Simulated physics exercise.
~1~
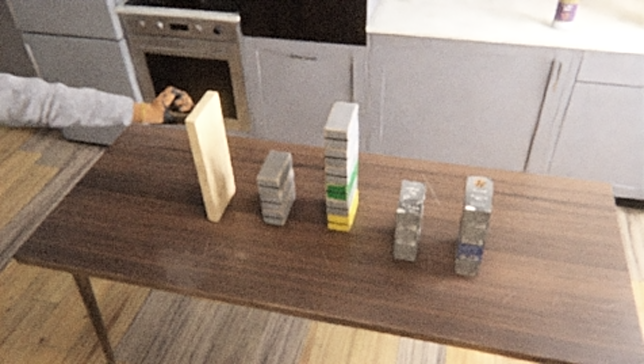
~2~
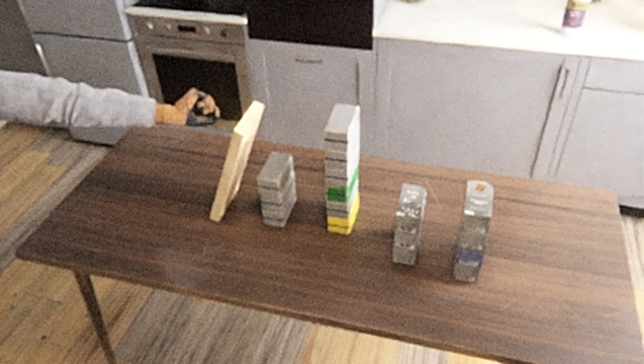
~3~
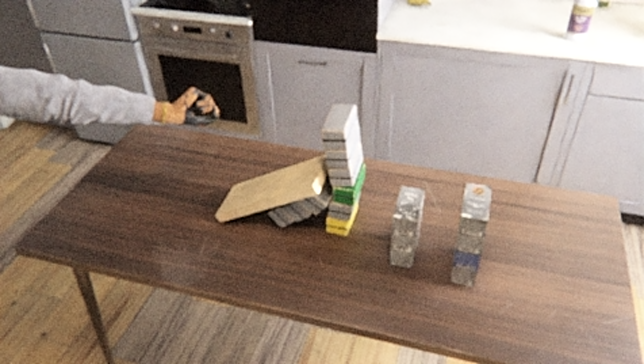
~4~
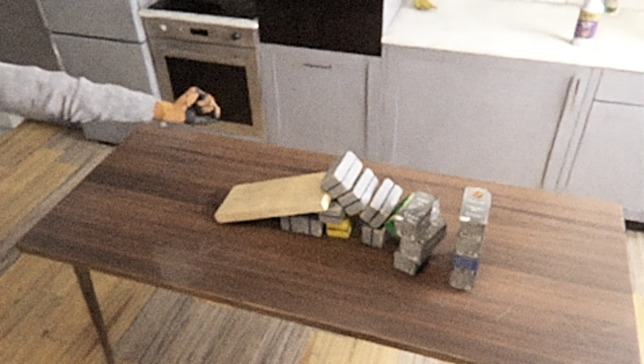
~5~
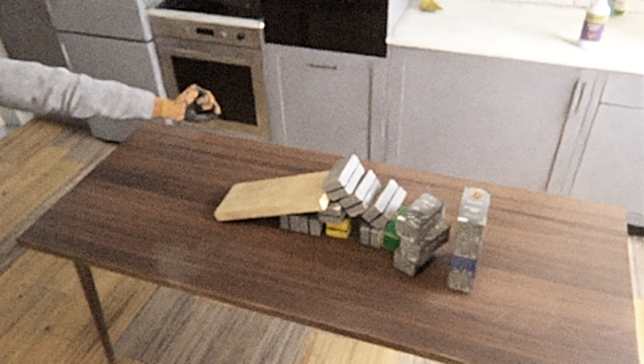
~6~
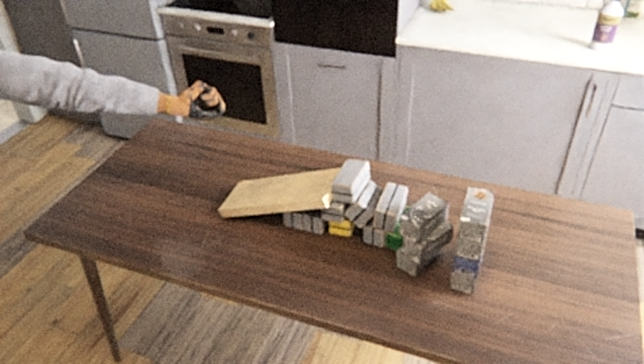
On a wooden kitchen table, a hand tipped an upright board rightward onto a row of small packet stacks, knocking over the nearest ones, whose packets spilled against the next pile and left it crooked, while the farthest stack stayed standing.
